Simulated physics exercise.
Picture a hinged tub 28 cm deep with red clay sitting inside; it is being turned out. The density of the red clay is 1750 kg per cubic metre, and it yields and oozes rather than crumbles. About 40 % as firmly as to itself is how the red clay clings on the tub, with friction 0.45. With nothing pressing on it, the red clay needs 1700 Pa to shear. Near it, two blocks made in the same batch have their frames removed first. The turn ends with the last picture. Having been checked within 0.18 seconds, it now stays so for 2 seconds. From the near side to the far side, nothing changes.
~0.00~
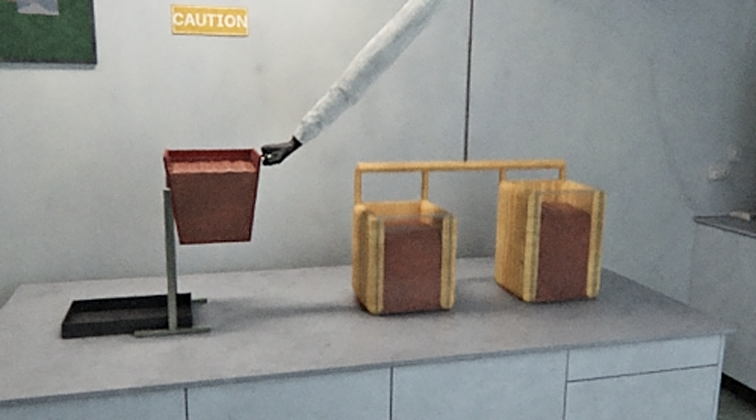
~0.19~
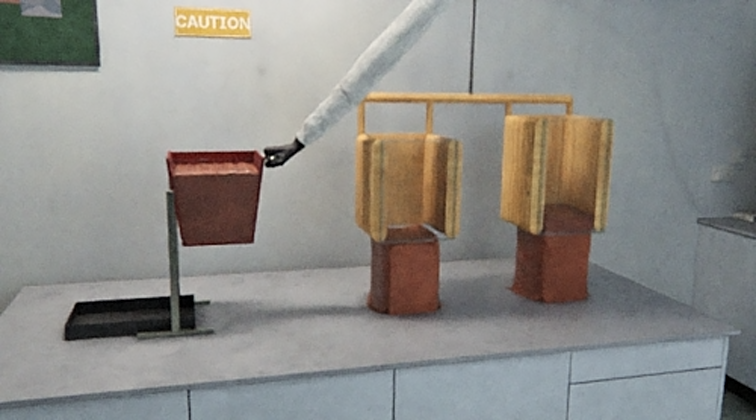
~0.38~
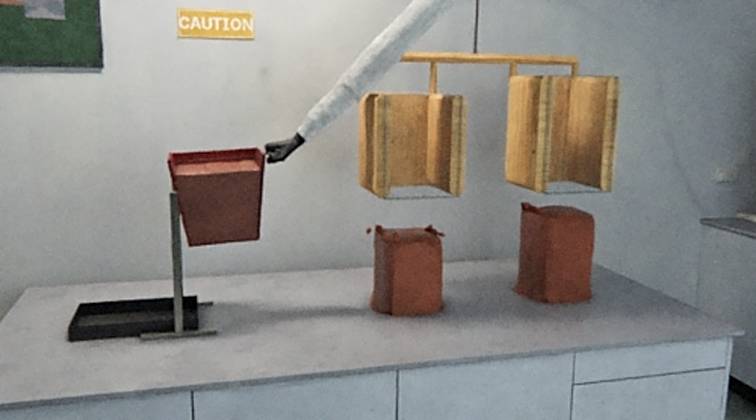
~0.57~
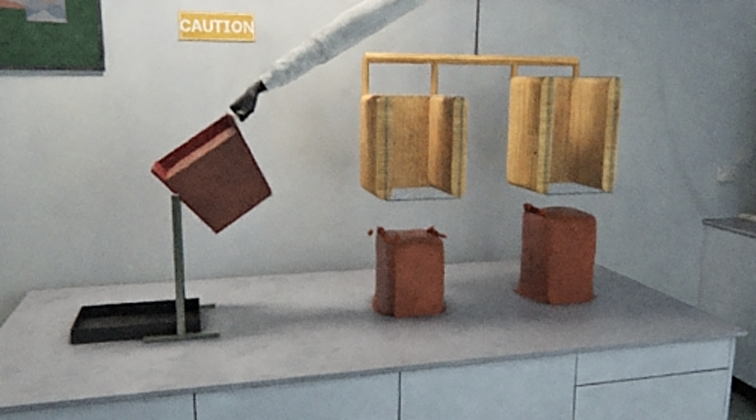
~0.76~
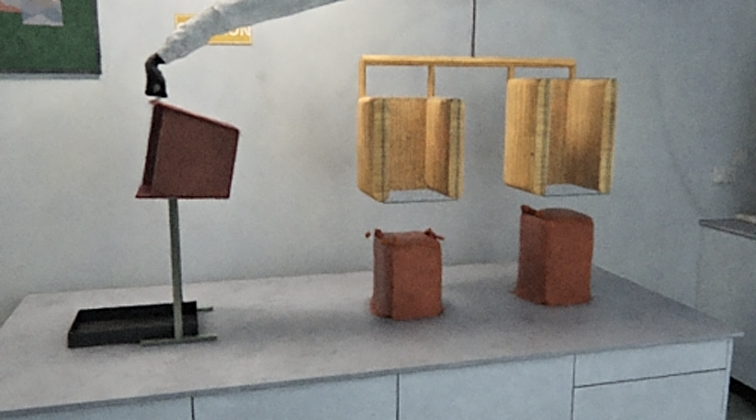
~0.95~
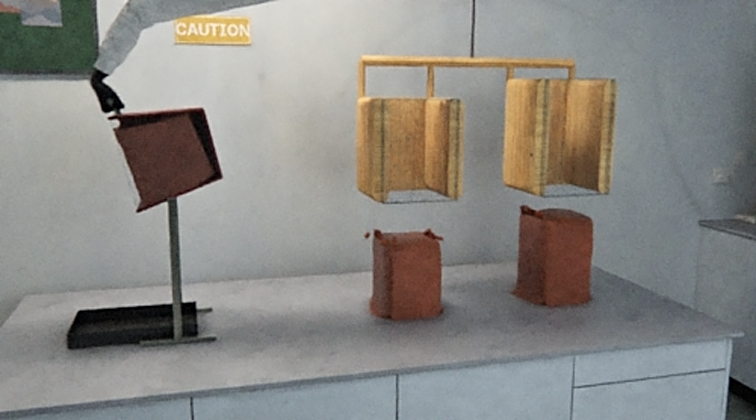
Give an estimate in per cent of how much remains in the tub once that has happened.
0 %.
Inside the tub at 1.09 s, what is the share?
I'd put it close to 85 %.
After 1.09 s, the tub is at 103 degrees and holds 86 %.
After 1.26 s, the tub is at 103 degrees and holds 53 %.
After 1.43 s, the tub is at 103 degrees and holds 10 %.
After 1.60 s, the tub is at 103 degrees and holds 0 %.
After 2.95 s, the tub is at 103 degrees and holds 0 %.
